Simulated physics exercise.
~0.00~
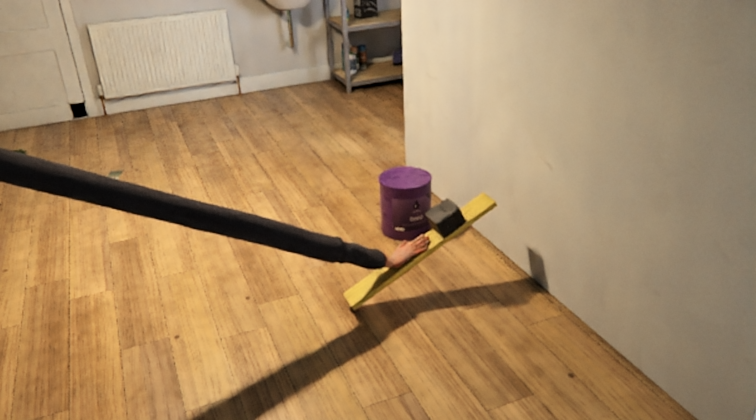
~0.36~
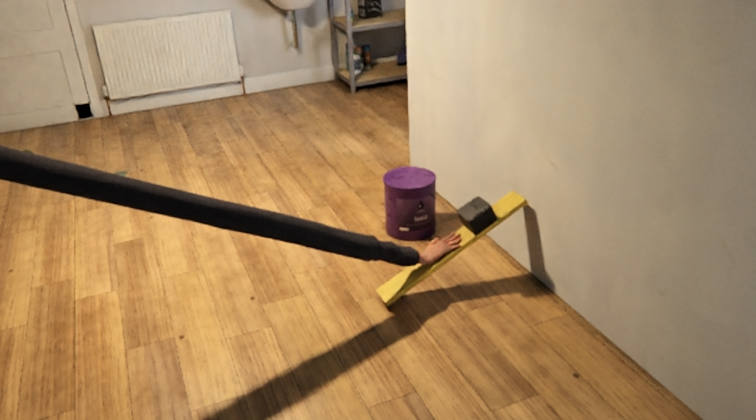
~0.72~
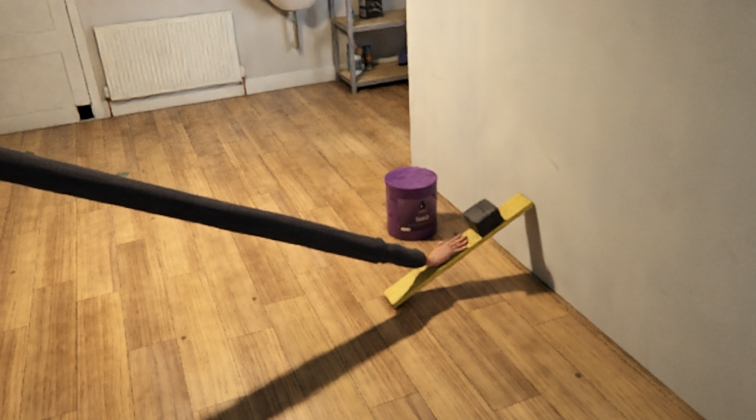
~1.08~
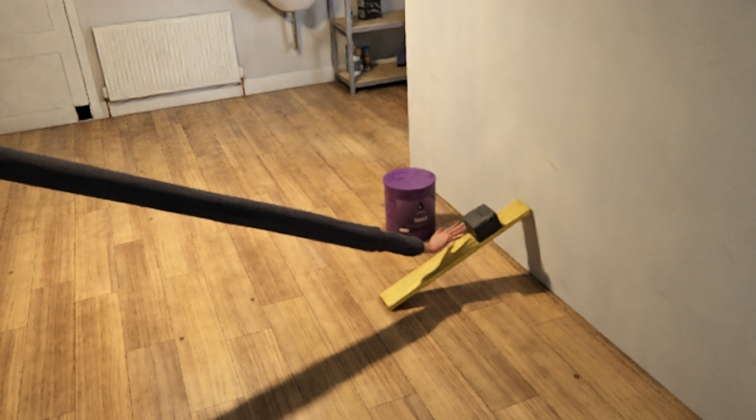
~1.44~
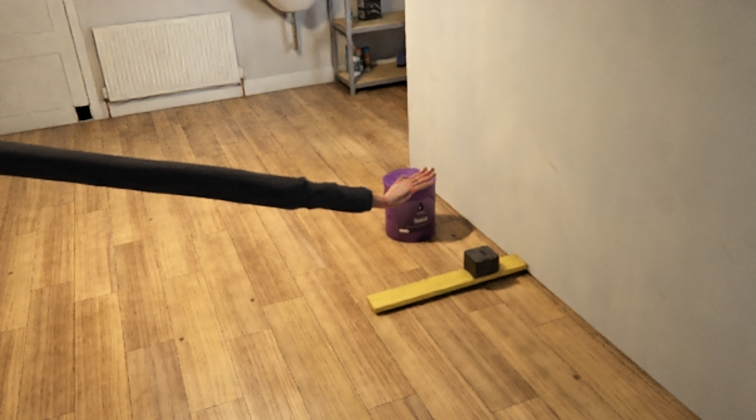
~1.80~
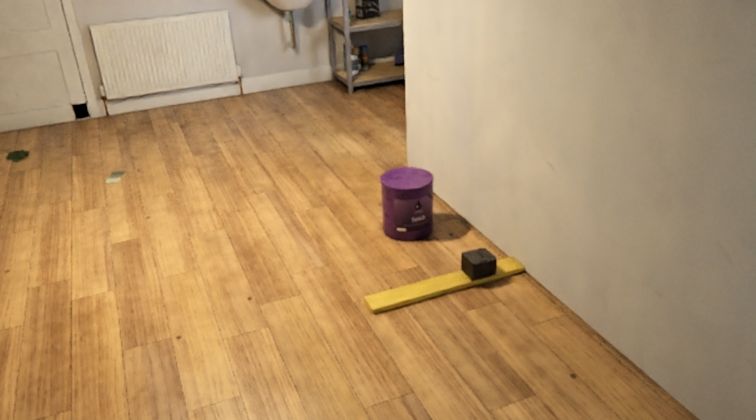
A yellow plank with a dark block on it is held at a slant by a hand on a long black-sleeved arm reaching in from the left. The slightly swaying view looks down on a wood-floored room, with a pale wall at right, a purple pail beside it, and a white radiator and grey shelves behind. The hand moves the plank rightward until its upper end leans on the wall. The hand lets go and draws back, and the plank slips down. It ends flat on the floor, the block still on top and the pail unmoved.
